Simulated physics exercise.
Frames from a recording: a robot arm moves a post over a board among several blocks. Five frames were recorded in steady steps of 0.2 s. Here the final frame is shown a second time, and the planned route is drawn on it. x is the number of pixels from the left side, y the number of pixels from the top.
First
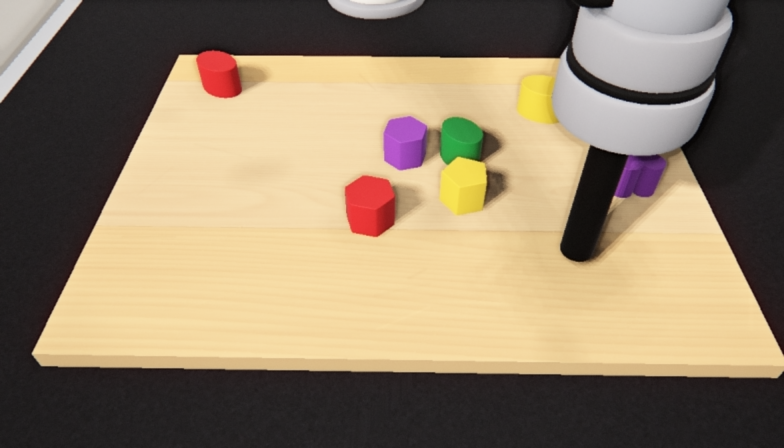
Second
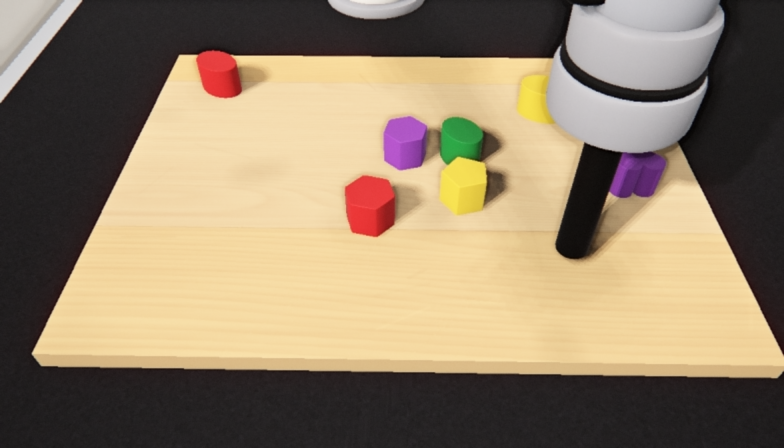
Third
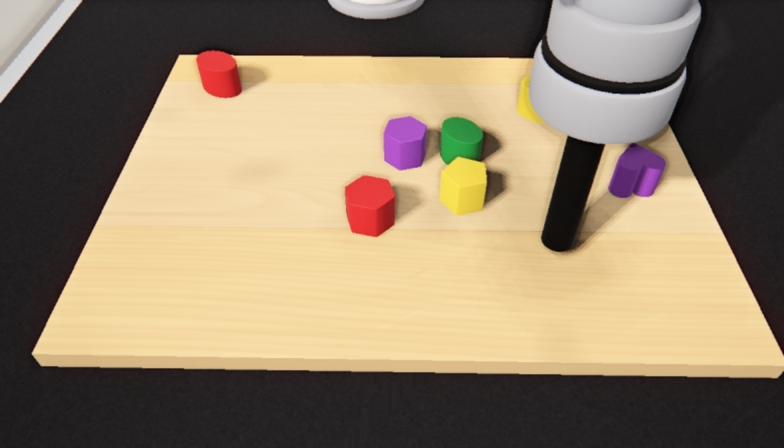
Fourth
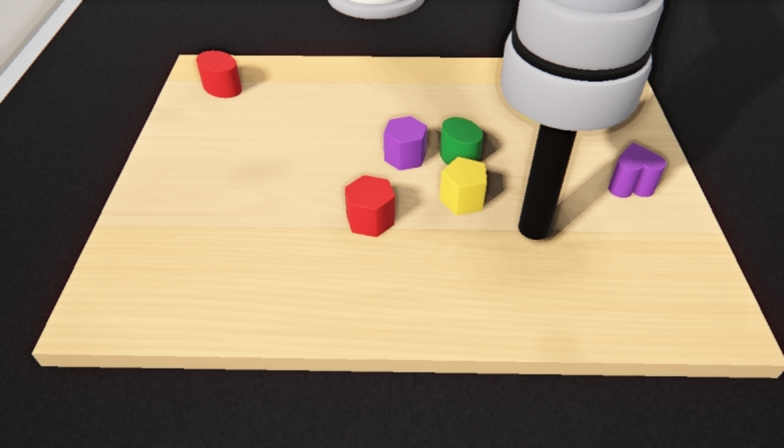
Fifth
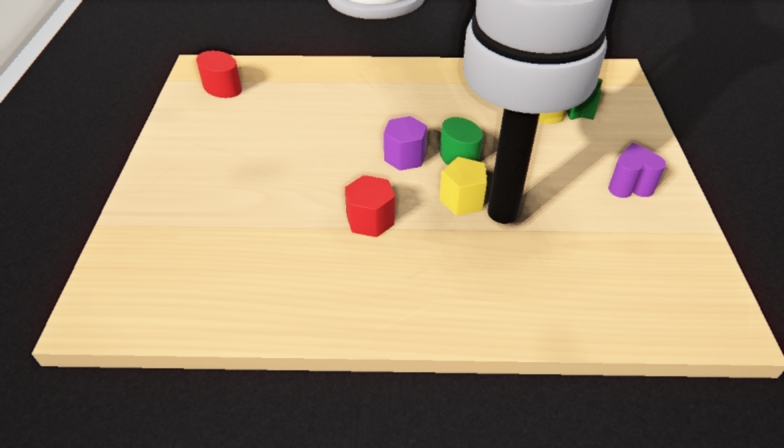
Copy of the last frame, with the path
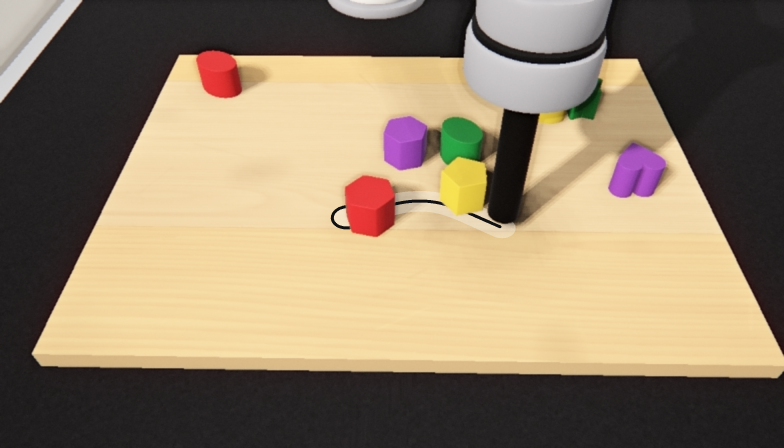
A robot arm moves a black post left across a wooden board toward a yellow block.
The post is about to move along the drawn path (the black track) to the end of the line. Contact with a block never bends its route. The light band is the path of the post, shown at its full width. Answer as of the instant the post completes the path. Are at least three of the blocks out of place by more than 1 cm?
No, that is not what happens.
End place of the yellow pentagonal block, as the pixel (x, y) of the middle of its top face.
If I read the scene right, the answer is (438, 151).
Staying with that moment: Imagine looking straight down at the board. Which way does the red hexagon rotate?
Anticlockwise.
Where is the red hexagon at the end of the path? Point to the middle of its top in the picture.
It is at (331, 215).
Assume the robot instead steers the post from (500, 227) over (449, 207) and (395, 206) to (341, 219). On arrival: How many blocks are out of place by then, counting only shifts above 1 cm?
There will be two blocks that move more than 1 cm.
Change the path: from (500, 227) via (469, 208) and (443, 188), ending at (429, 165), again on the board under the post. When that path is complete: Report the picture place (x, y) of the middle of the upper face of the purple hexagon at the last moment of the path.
At pixel (380, 109).
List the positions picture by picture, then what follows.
The first frame shows lower end of the post (576, 250), tops of blocks, red hexagon (370, 191), purple hexagon (406, 129), yellow pentagonal block (466, 172).
The second frame shows post (571, 248), blocks as before.
The third frame shows post (557, 241), blocks as before.
The fourth frame shows post (534, 229), blocks as before.
The fifth frame shows post (503, 214), red hexagon (370, 191), purple hexagon (406, 129), yellow pentagonal block (466, 172).
The drawn path runs from (500, 227) through (451, 206) and (398, 203) to (347, 217).
On the path given first. One third of the way, post (452, 193); yellow pentagonal block (443, 155), turned 15° clockwise.
Two thirds of the way, post (398, 190); yellow pentagonal block (438, 151), turned 25° clockwise.
At the end, post (346, 204); red hexagon (331, 215), turned 55° anticlockwise; purple hexagon not moved; yellow pentagonal block (438, 151), turned 25° clockwise.
